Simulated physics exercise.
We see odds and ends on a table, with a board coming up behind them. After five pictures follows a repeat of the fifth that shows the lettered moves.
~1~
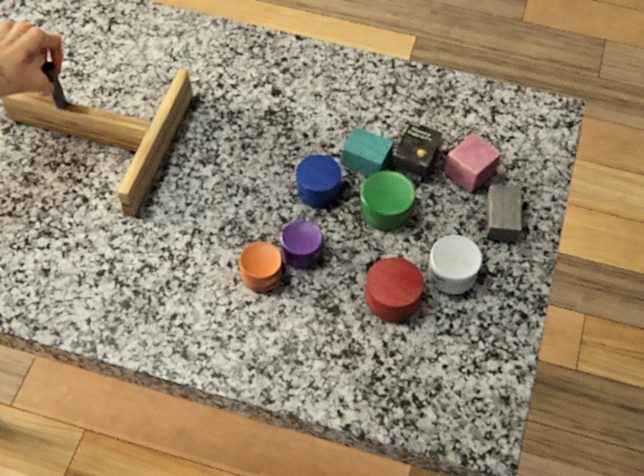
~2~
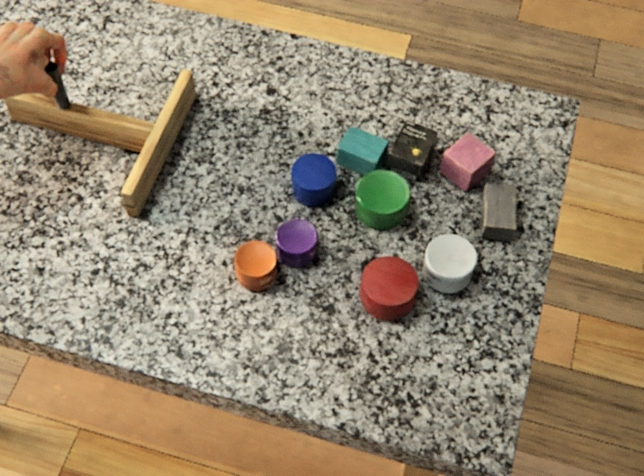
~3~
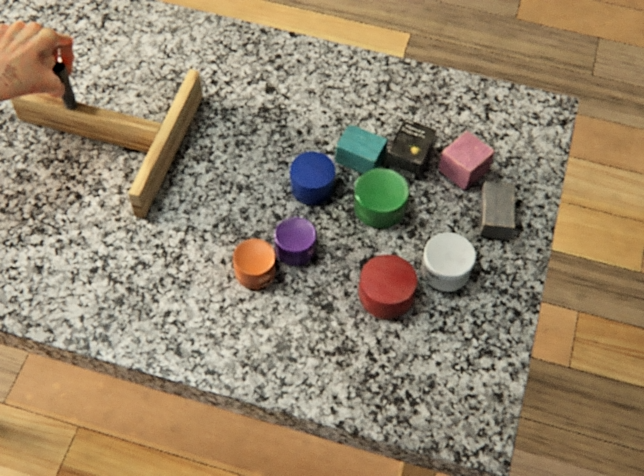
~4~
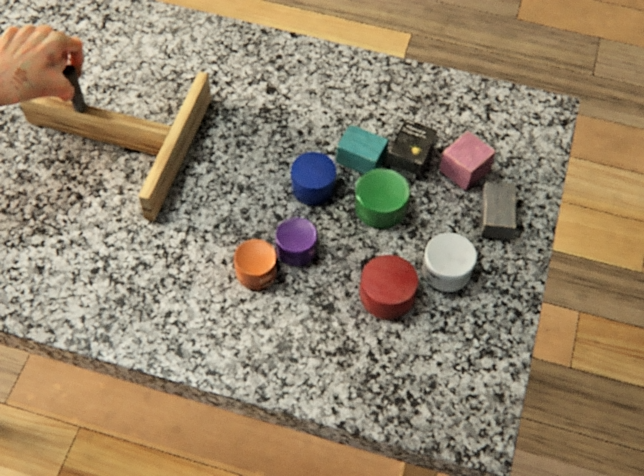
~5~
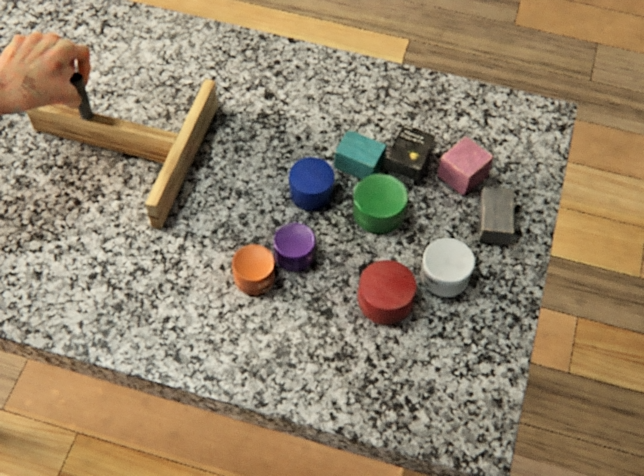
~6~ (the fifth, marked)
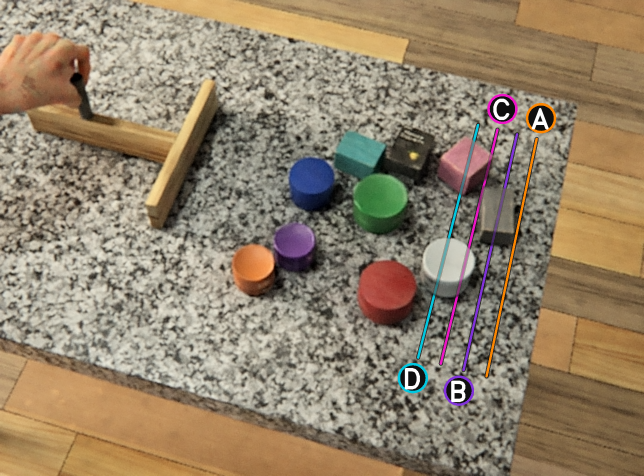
A person's hand at the upper left grips a dark handle on a T-shaped wooden board over a speckled grey tabletop, seen from above with wood flooring around it. To the right sit blue, green, purple, orange, red and white round pieces, with turquoise, black, pink and grey blocks behind and beside them. The hand slides the board slowly a short way right, while the pieces stay put and the camera shifts slightly.
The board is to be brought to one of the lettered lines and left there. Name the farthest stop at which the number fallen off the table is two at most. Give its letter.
C.
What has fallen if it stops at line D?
The pink block goes over.
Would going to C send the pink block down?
Yes.
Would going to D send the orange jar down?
No.
On the marked copy, A at (514, 248); B at (492, 242); C at (471, 237); D at (451, 232).
Taking C. A third of the way, board (284, 165); grey block (497, 216); white tub (447, 268).
Two thirds of the way, board (390, 192); grey block (502, 217); pink block (508, 173).
When it is over, board (473, 212); pink block over the edge; grey block over the edge; two fallen.
As for the rest, A drops five; B drops five; D is within the limit but short.
